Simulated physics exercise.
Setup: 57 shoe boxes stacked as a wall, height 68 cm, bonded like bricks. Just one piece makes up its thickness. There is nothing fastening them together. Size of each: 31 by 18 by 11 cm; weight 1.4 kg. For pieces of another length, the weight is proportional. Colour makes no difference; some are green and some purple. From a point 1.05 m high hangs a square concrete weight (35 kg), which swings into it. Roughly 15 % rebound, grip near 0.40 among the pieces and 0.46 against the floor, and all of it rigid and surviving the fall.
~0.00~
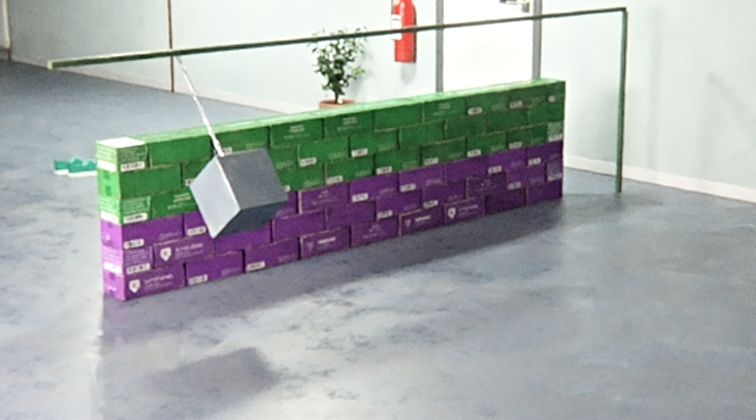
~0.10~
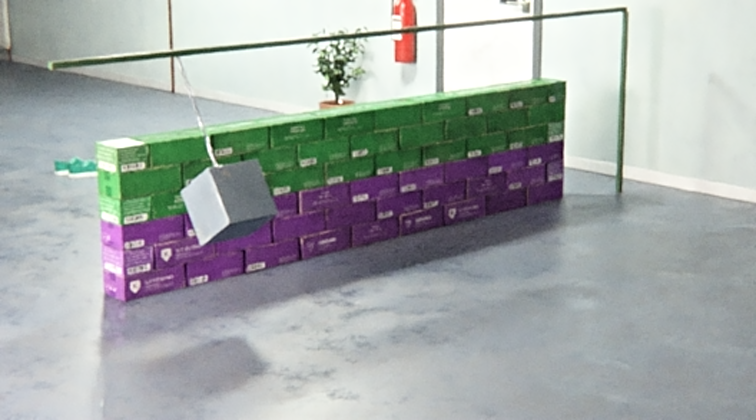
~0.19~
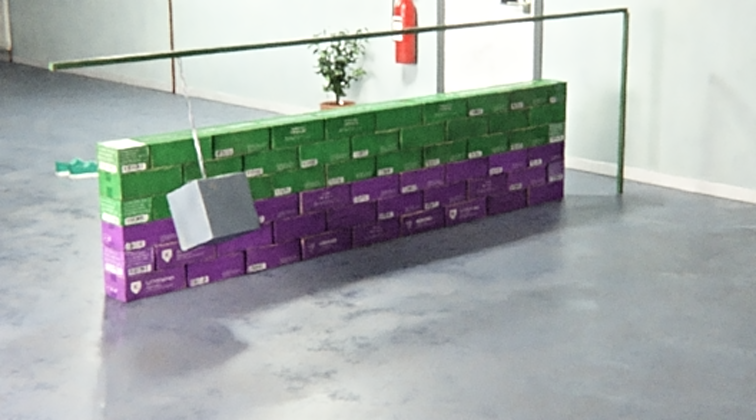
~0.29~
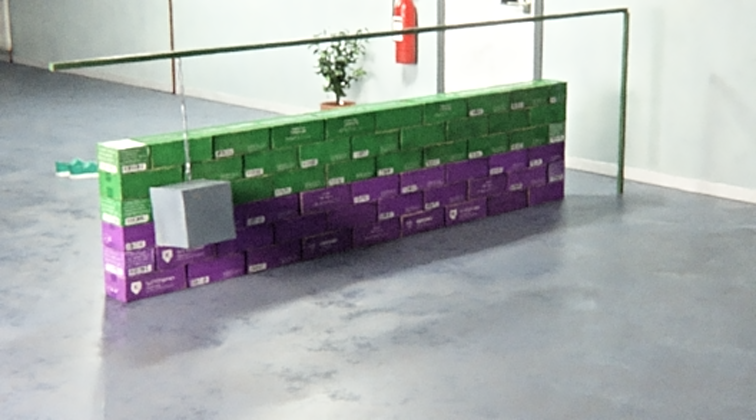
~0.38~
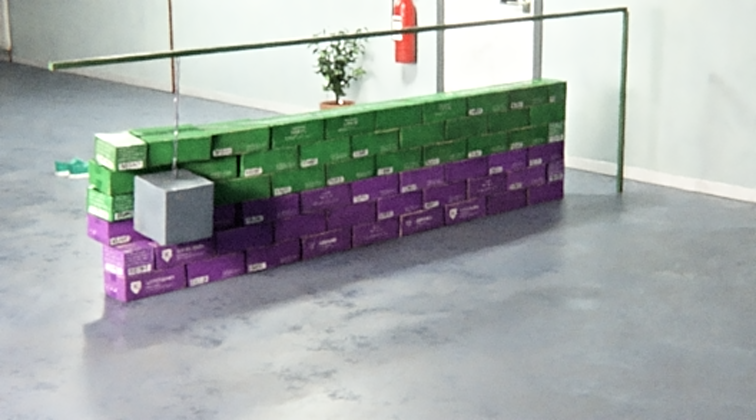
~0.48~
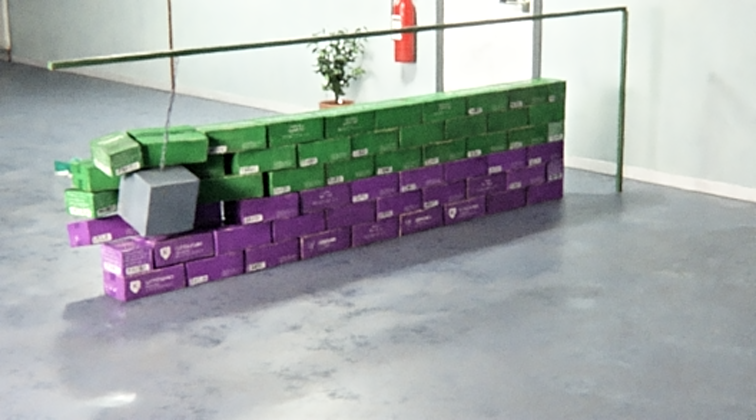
In a pale room, a grey block on a line swinging left into a green and purple box wall, shoving left-end boxes outward.
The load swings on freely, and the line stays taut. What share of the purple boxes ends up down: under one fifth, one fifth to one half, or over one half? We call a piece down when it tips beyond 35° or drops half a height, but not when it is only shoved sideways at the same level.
Under one fifth.
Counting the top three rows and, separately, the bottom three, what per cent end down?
Top 30 per cent versus bottom 10 per cent.
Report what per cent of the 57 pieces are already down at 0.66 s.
10 percent by then.
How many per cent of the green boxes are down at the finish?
The green group ends with 30% down.
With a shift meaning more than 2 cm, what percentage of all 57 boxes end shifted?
25 %.
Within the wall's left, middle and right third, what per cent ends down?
From the left: 50, then 0, then 0 percent.
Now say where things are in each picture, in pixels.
In the first frame (pixels give the middle of a visible side), weight (240, 180) line 38° before plumb; top purple box (466, 169); top green box (445, 109); none has stirred.
Weight (231, 193) line 31° before plumb; top purple box (467, 170), in the second frame.
Weight (217, 207) line 19° before plumb; top purple box (468, 170), in the third frame.
Weight (197, 217) line 5° before plumb; top purple box (468, 170), in the fourth frame.
Weight (177, 217) line 7° past plumb; top purple box (467, 170); steepest lean 9°, the box at (180, 151); movement in 11 of them, in the fifth frame.
Weight (160, 211) line 17° past plumb; top purple box (467, 169); top green box (445, 109); steepest lean 16°, the box at (127, 161); movement in 11 of them, in the sixth frame.
After 0.66 s, line 28° past plumb; 1 of the 28 purple boxes down (5 of 57 in all colours); top purple box unmoved.
After 1.00 s, line 15° past plumb; 2 of the 28 purple boxes down (11 of 57 in all colours); top purple box unmoved.
After 2.00 s, line plumb; 2 of the 28 purple boxes down (11 of 57 in all colours); top purple box unmoved.
In the end (4.0 s), line 27° past plumb; 2 of the 28 purple boxes down (11 of 57 in all colours); top purple box unmoved; top green box unmoved. That is 7 per cent. From the last view, middles, top purple box near (454, 167), top green box near (433, 107).
